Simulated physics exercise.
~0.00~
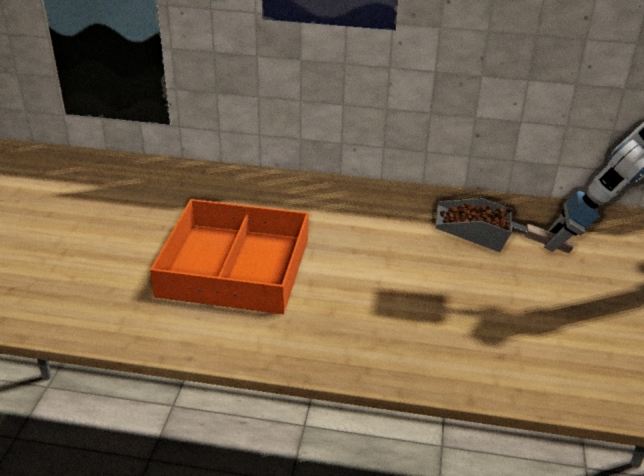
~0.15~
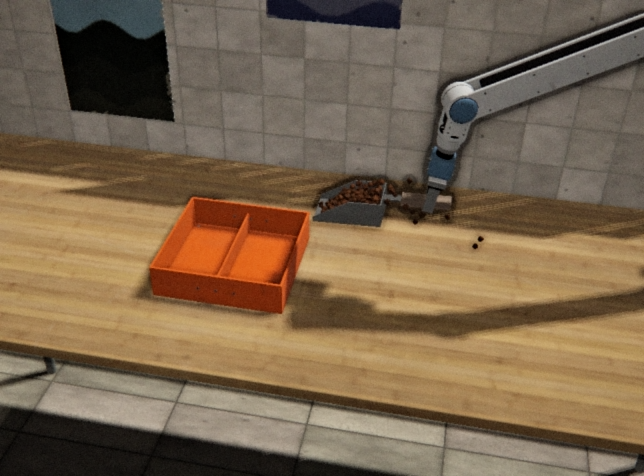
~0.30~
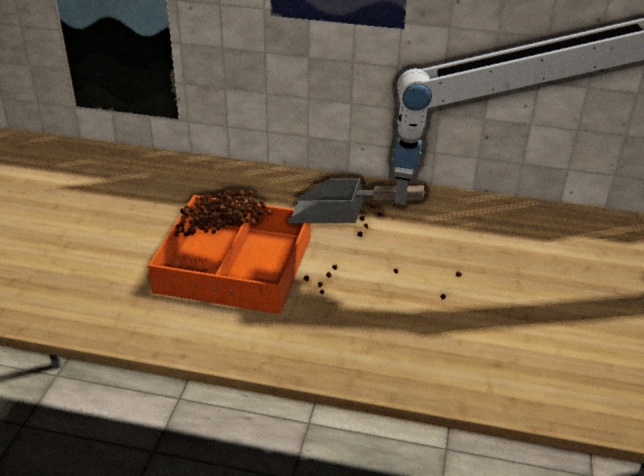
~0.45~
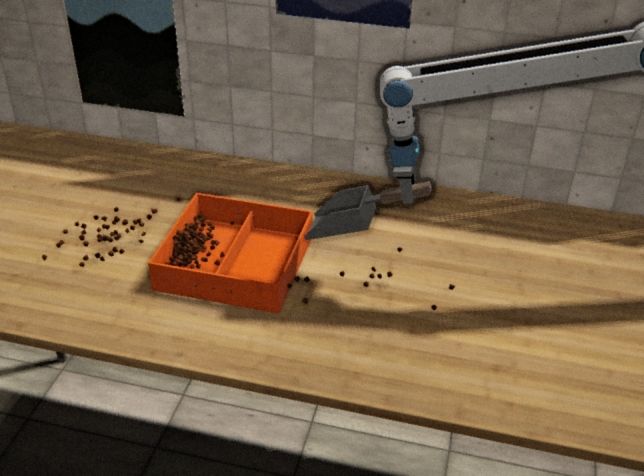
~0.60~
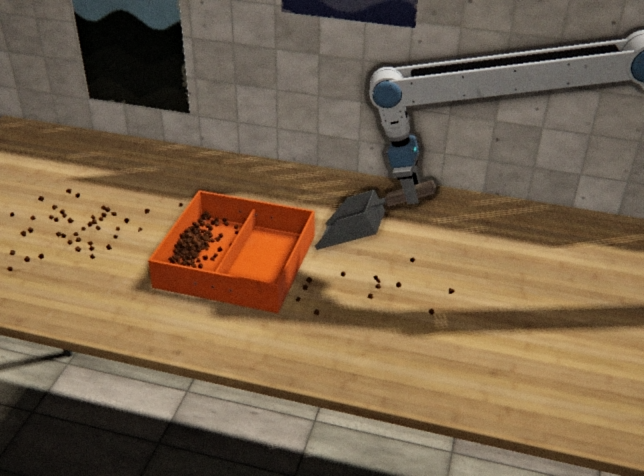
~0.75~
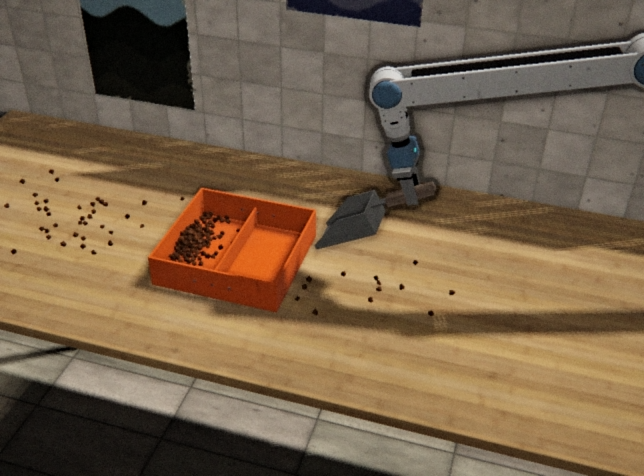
On a wooden table by a tiled wall, a robot arm swung a scoop of brown pellets left and tipped them toward an orange divided tray; many landed in its left part, but plenty scattered across the table on both sides.
